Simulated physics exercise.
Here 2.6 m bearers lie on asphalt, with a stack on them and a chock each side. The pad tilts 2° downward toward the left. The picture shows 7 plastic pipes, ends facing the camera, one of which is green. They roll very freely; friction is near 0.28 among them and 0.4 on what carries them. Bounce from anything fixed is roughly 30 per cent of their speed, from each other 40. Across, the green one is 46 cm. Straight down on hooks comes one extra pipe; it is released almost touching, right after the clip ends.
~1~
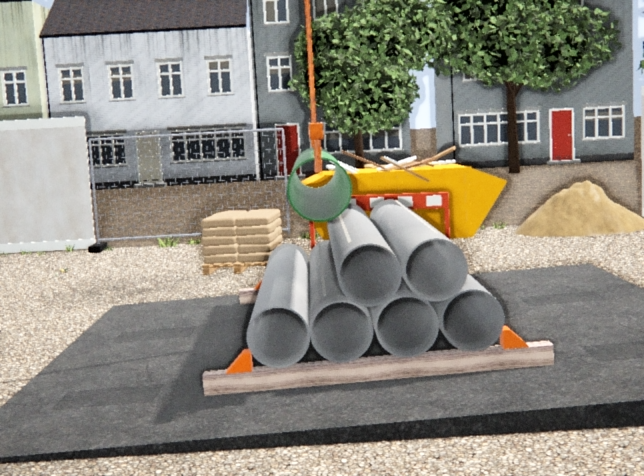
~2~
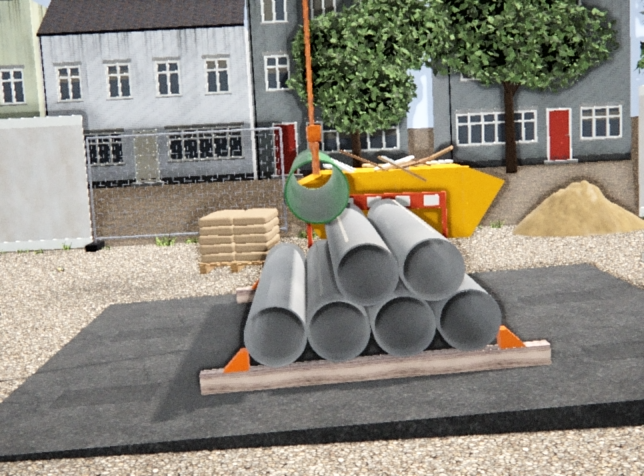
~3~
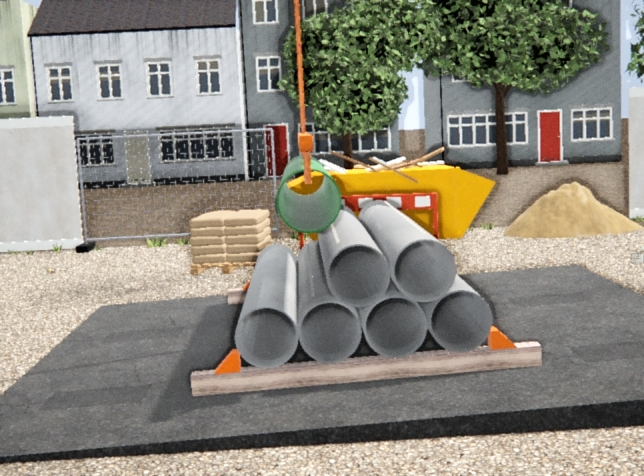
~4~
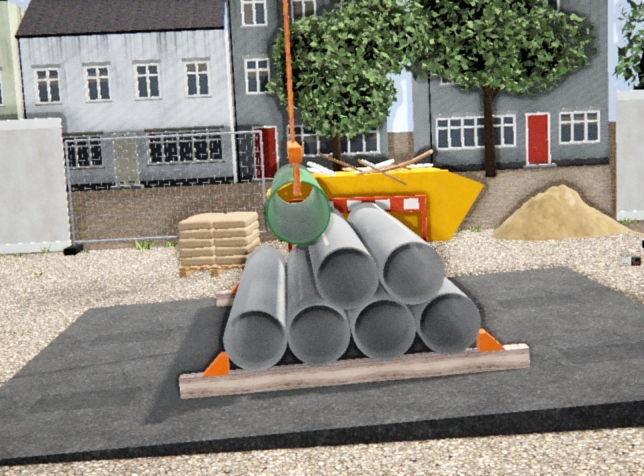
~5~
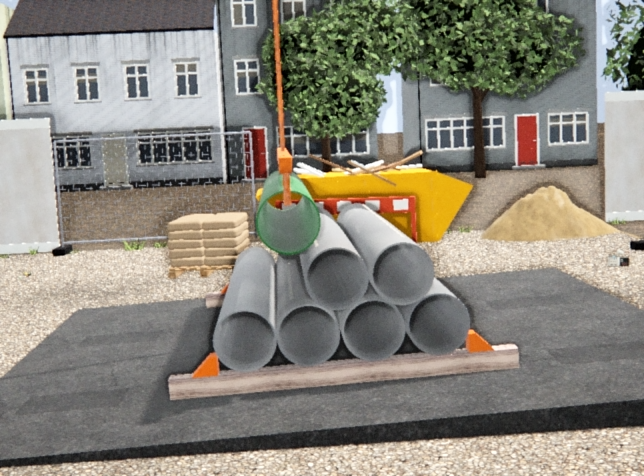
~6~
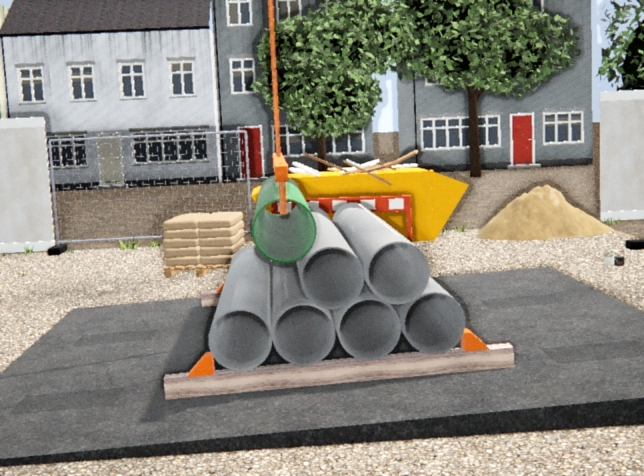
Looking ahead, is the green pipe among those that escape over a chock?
As for the green one, it does not leave.
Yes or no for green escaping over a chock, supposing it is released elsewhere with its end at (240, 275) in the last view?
Green: No.
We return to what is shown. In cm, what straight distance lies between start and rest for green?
Green ends up 70 from where it began.
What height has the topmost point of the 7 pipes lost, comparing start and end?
Roughly 60 cm.
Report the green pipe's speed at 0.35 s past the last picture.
Near 2.5 m/s at that time.
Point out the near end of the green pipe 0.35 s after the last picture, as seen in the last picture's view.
Near (267, 275).
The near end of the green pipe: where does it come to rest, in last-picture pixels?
(268, 283), roughly.
Then, 0.35 s after the last picture, green is in the air, 45 cm inside the left chock, rolling left; 0 past a chock so far.
Then, 0.75 s after the last picture, green is up on others, 45 cm inside the left chock; 0 past a chock so far.
At rest (1.15 s after the last picture), green is up on others, 45 cm inside the left chock; 0 past a chock so far.
